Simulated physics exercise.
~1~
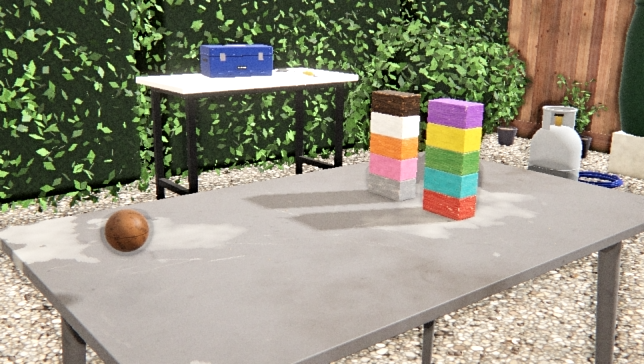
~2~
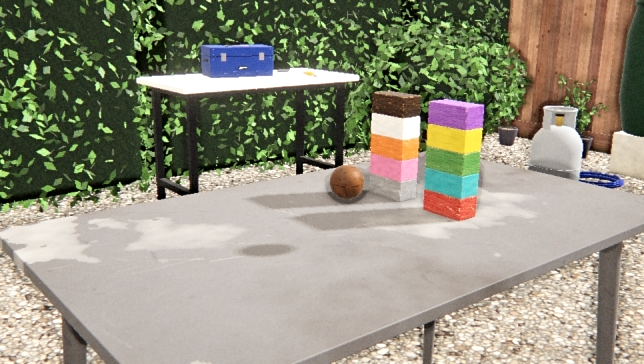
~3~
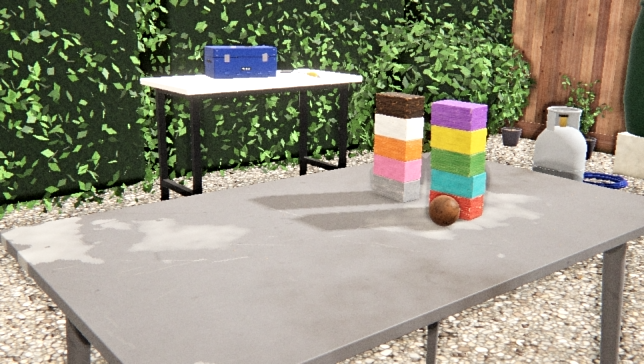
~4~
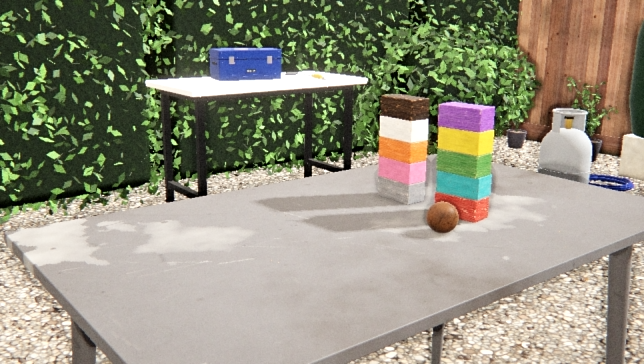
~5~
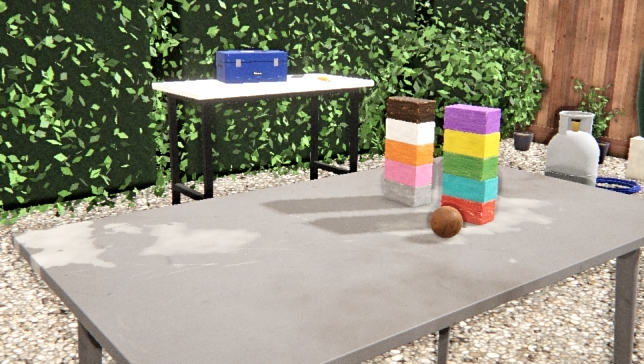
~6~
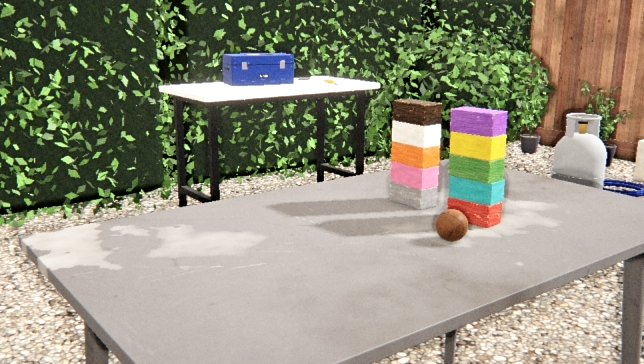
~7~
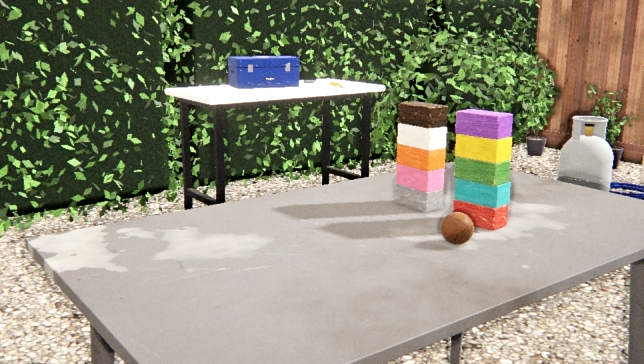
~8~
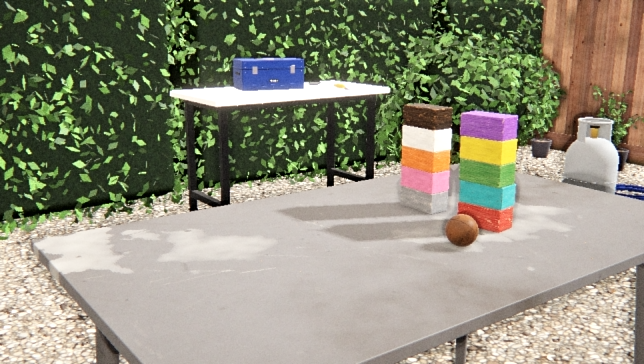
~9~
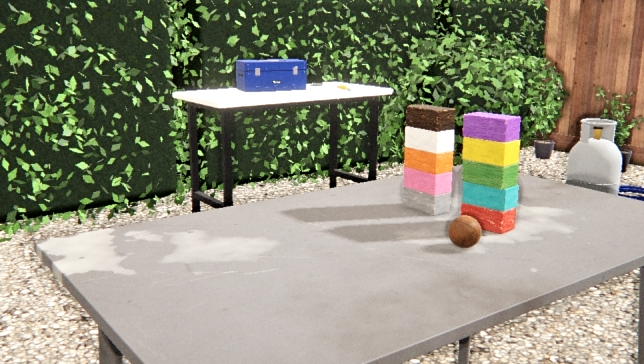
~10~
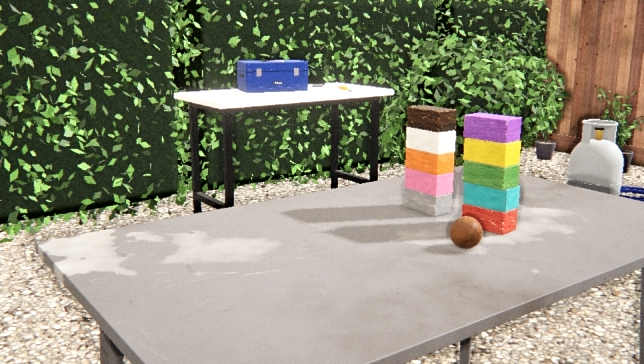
On a grey garden table, a brown ball rolling right and stopping against two colourful block stacks, which both stay standing.
